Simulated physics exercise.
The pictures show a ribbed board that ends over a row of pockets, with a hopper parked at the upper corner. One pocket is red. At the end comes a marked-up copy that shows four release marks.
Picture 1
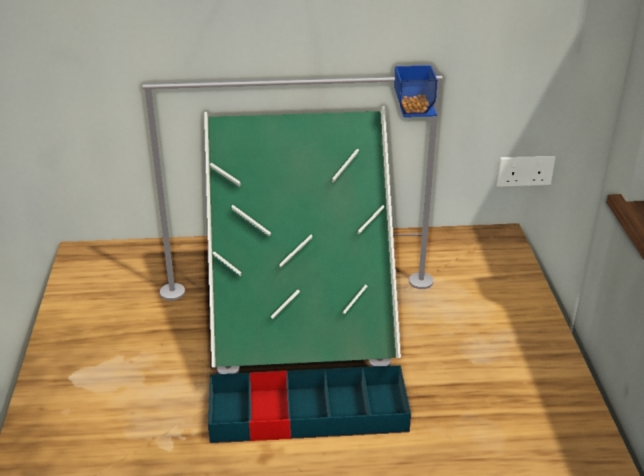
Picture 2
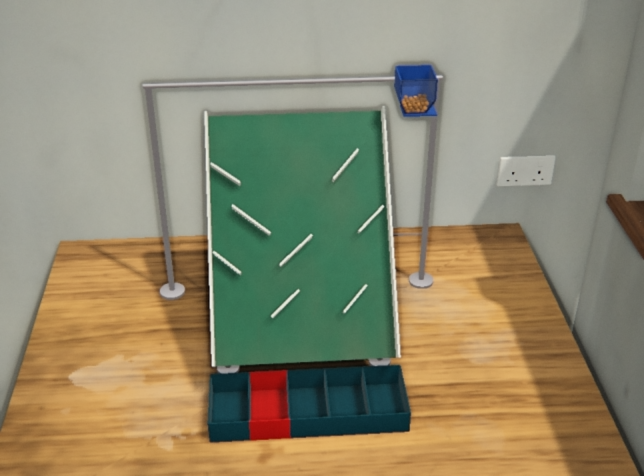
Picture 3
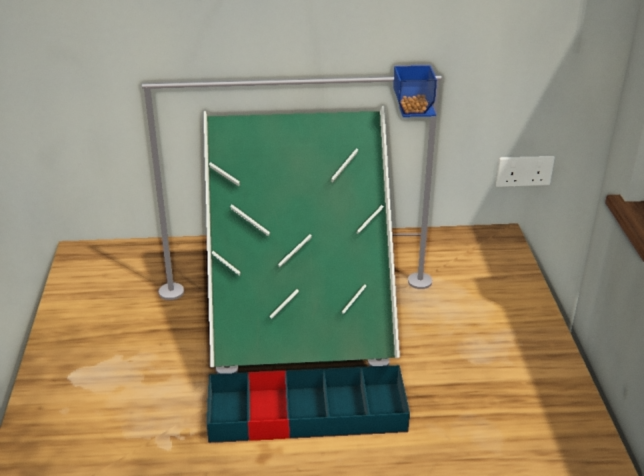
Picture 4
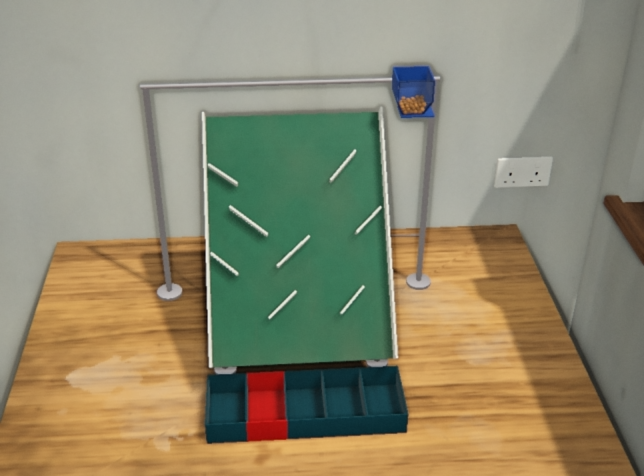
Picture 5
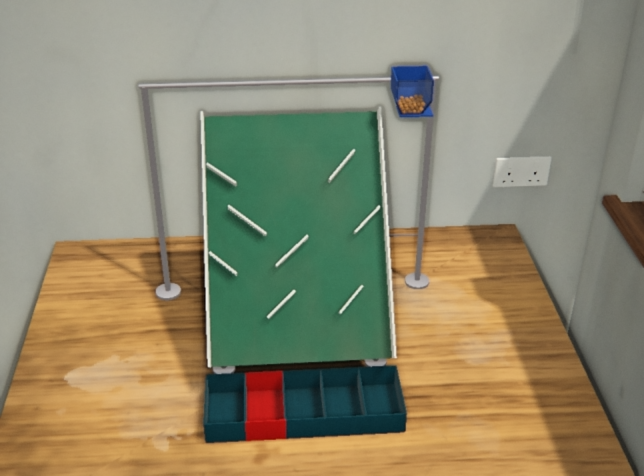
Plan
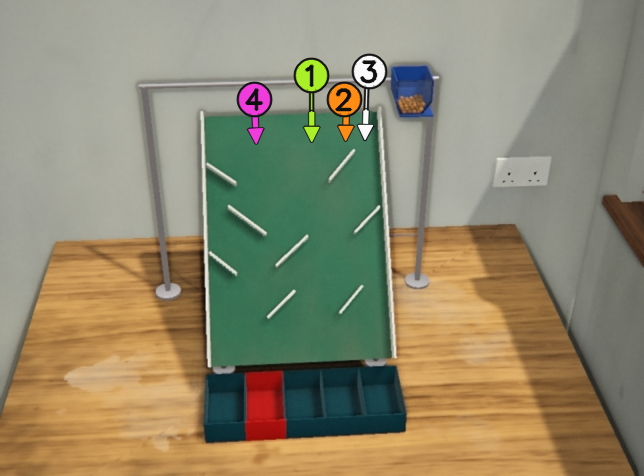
On a wooden table against a grey wall, a green board with slanted white ribs stood above five pockets, one red, while a small blue hopper sat at the upper right, and almost nothing moved.
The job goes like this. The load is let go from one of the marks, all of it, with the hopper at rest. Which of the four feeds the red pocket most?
The answer is mark 4.
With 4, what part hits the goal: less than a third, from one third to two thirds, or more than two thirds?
It is from one third to two thirds.
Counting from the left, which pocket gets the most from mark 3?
The third from the left.
On the marked copy, mark 1 meets the board at (311, 136); mark 2 meets the board at (345, 135); mark 3 meets the board at (365, 134); mark 4 meets the board at (256, 138).
For mark 1, about a tenth in the red pocket, the larger part in other pockets, about a tenth outside the box.
For mark 2, about a tenth in the red pocket, the larger part in other pockets, about a tenth outside the box.
For mark 3, just a few in the red pocket, the larger part in other pockets, about a tenth held on the board, about a tenth outside the box.
For mark 4, roughly half in the red pocket, roughly half in other pockets, just a few outside the box.
